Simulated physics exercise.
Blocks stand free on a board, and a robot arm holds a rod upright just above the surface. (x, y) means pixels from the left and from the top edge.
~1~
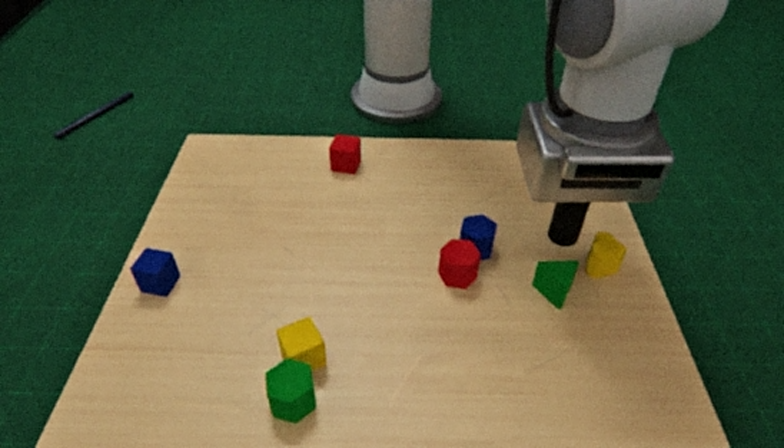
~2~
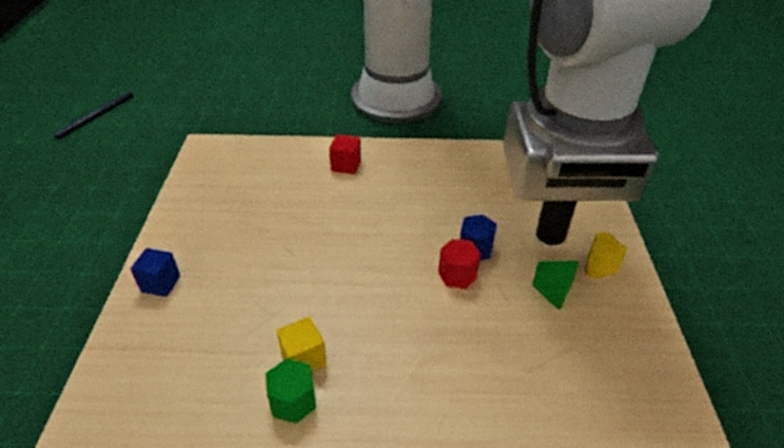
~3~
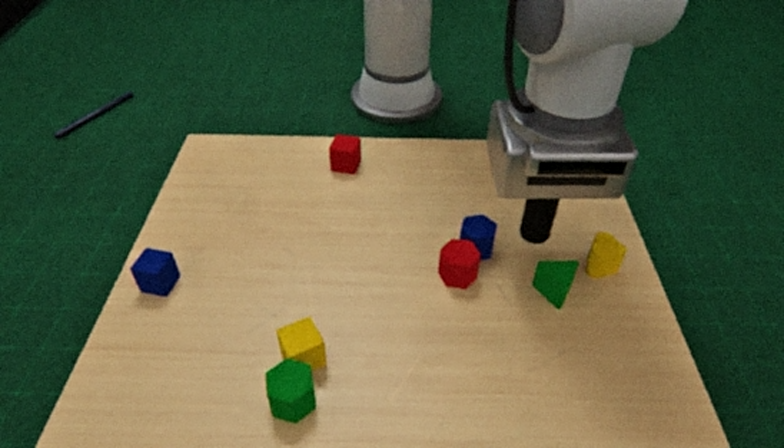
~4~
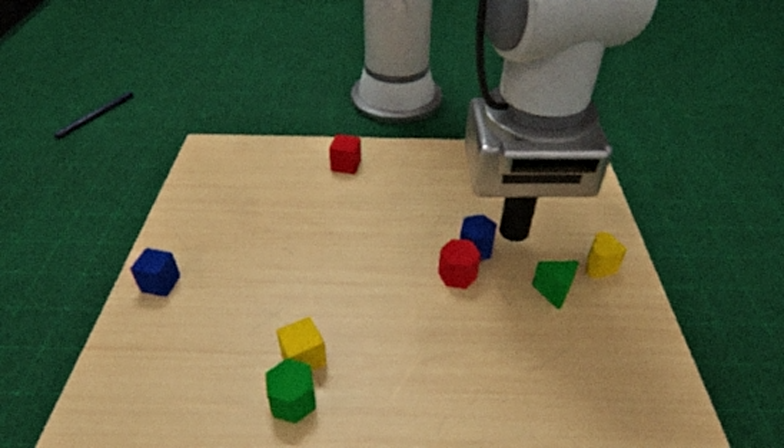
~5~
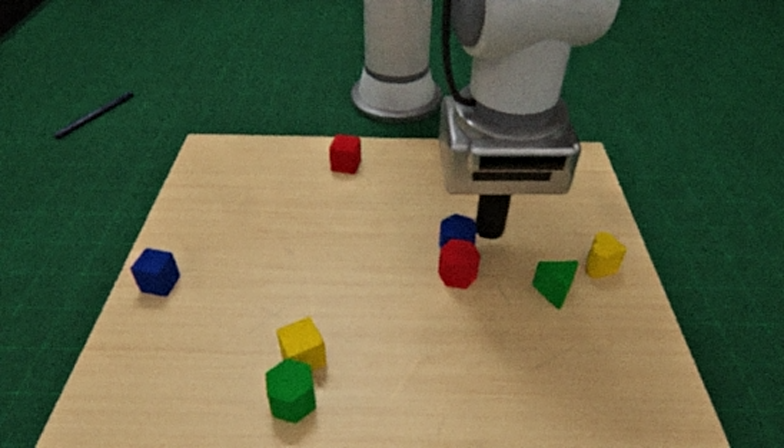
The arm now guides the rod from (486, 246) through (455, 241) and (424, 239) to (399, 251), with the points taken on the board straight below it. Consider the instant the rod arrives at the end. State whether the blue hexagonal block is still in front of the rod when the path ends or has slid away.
Once the path is finished, the blue hexagonal block still sits ahead of the rod.
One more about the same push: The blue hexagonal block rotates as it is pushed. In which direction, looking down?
Its rotation is counterclockwise.
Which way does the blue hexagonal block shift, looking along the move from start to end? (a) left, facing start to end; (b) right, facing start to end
a: Left, facing start to end.
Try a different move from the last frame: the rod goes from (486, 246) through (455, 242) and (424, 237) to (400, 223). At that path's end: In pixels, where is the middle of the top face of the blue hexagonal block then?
It will end up at (396, 227).
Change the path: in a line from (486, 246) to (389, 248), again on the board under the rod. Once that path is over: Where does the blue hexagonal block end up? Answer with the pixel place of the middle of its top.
Around (357, 226).
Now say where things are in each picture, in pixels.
In the first picture, lower end of the rod (563, 236), tops of blocks, blue hexagonal block (479, 226), red hexagonal block (461, 252).
In the second picture, rod (551, 235), blocks as before.
In the third picture, rod (534, 234), blocks as before.
In the fourth picture, rod (514, 232), blocks as before.
In the fifth picture, rod (489, 230), blue hexagonal block (459, 226), red hexagonal block (460, 252).
What follows on the original path. One third of the way, rod (457, 224); blue hexagonal block (427, 225), turned 25° anticlockwise.
Two thirds of the way, rod (425, 222); blue hexagonal block (399, 229), turned 45° anticlockwise.
At the end, rod (399, 234); blue hexagonal block (371, 239), turned 30° anticlockwise; red hexagonal block not moved.
